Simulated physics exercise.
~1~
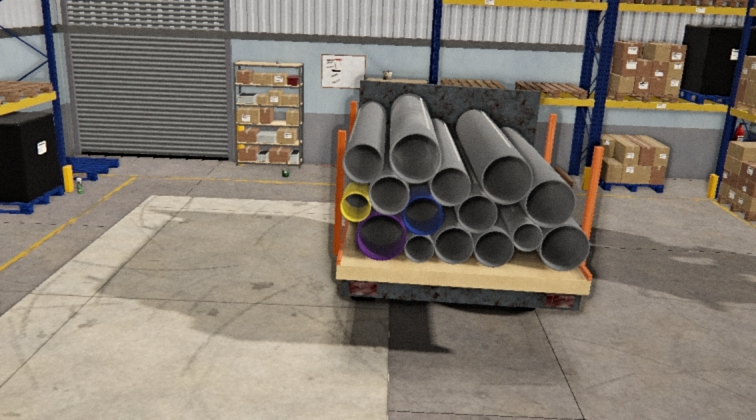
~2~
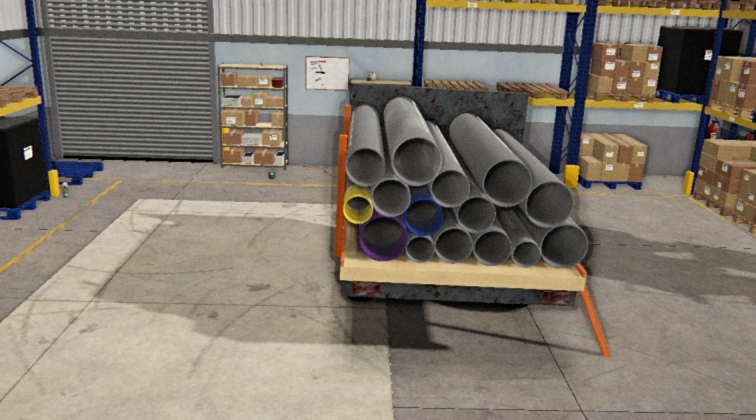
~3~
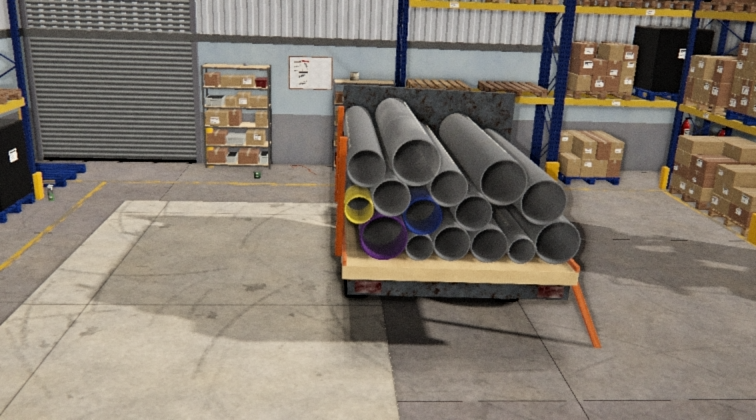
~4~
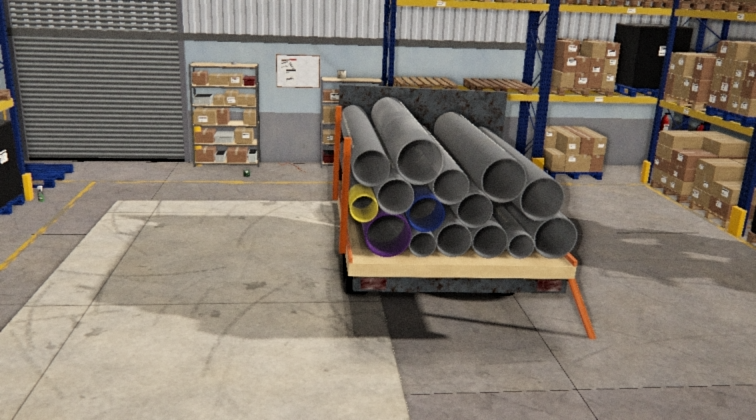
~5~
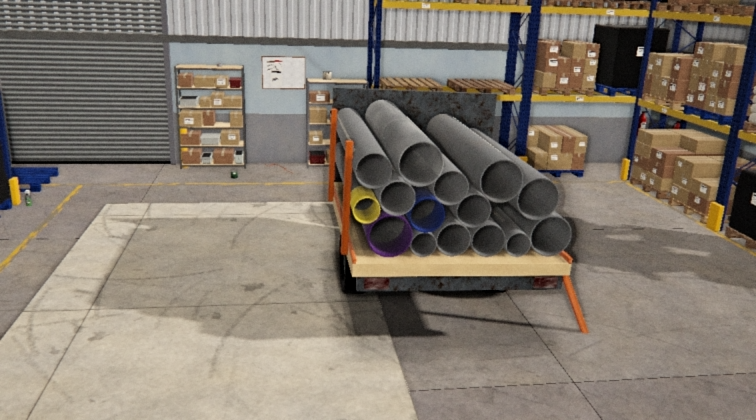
A flatbed trailer stacked with large grey pipes, plus a yellow, a blue and a purple one, stood in a warehouse as the orange posts on its right side dropped outward, yet the whole pile stayed put on the deck.
